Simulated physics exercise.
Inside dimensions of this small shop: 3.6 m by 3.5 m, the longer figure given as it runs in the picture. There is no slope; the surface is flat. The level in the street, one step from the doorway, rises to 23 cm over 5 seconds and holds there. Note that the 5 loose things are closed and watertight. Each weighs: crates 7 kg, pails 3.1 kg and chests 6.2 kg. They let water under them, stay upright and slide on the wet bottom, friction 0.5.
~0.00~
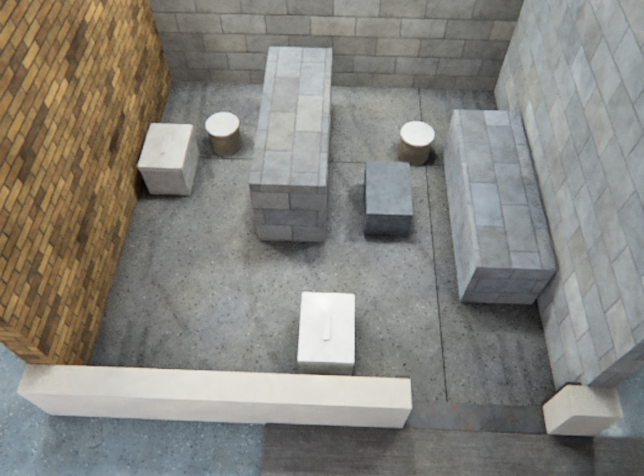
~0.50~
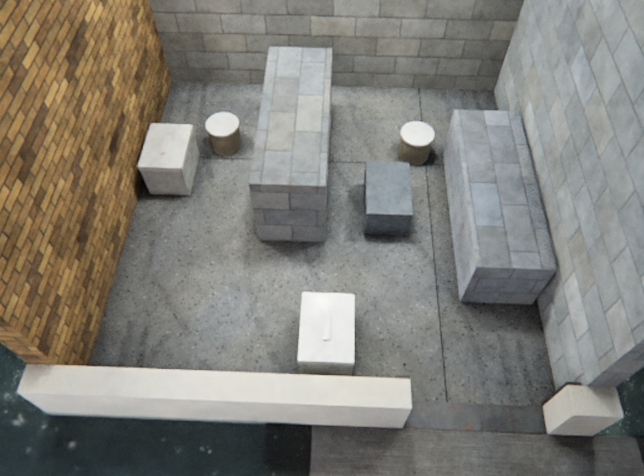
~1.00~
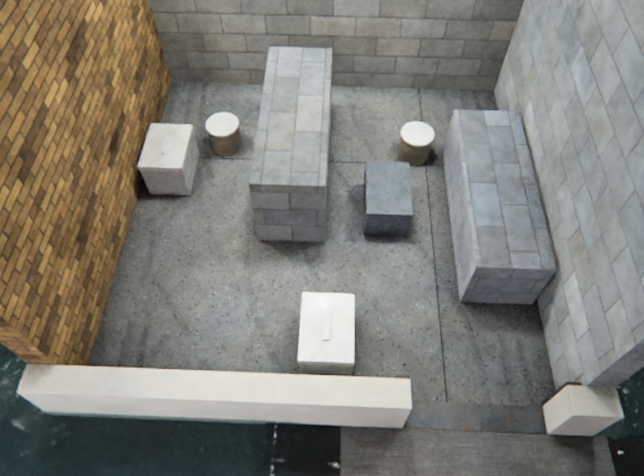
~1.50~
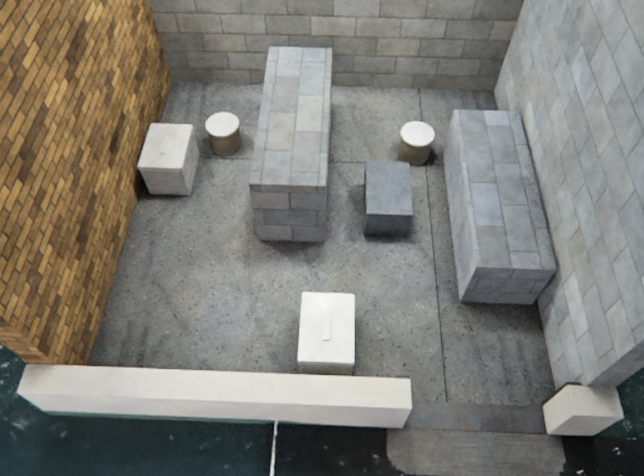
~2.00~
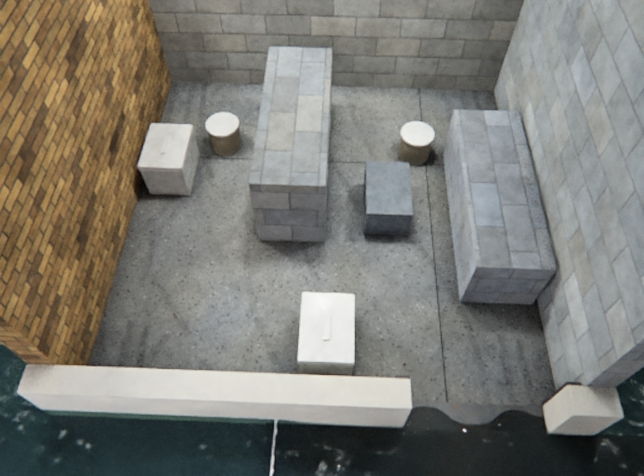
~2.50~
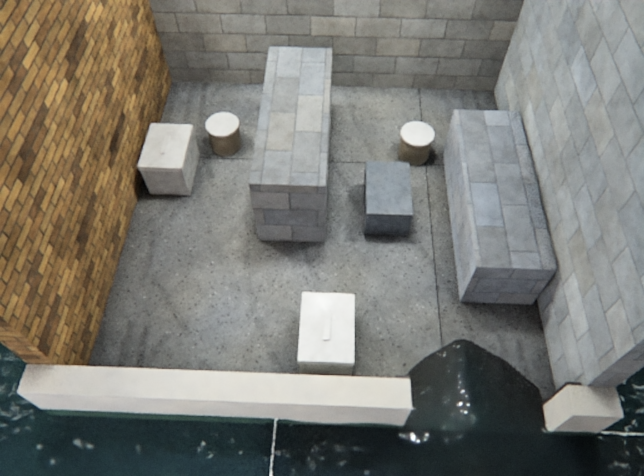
In a small walled shop, dark water covers the street outside and enters through the doorway.
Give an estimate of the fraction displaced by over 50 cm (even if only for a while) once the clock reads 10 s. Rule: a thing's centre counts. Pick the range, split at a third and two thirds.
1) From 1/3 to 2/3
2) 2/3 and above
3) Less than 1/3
Option 1: From 1/3 to 2/3.
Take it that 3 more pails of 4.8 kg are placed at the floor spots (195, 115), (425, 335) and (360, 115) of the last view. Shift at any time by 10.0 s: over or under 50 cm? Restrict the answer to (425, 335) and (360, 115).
In that order: Beyond the mark, beyond the mark.
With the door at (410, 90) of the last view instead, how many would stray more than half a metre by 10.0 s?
That would give 4.
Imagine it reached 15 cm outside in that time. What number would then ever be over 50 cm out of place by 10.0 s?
I count 2 of them in that case.
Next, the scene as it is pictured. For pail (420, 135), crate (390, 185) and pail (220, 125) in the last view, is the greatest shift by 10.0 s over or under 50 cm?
Taking them in turn, the first is beyond the limit, the second beyond the limit and the third within the limit.
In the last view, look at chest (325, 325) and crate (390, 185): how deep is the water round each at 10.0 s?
First about 6 cm, second about 13 cm.
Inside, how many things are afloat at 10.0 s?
By my count, 5.
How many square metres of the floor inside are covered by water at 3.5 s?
About 1.5 m2.
After 3.5 s 0 of 5 are over 50 cm from their spots; 0 afloat.
After 4.5 s 0 of 5 are over 50 cm from their spots; 0 afloat.
After 7.0 s 2 of 5 are over 50 cm from their spots; 2 afloat.
After 10.0 s 2 of 5 are over 50 cm from their spots, and 3 have been at some point; 5 afloat.
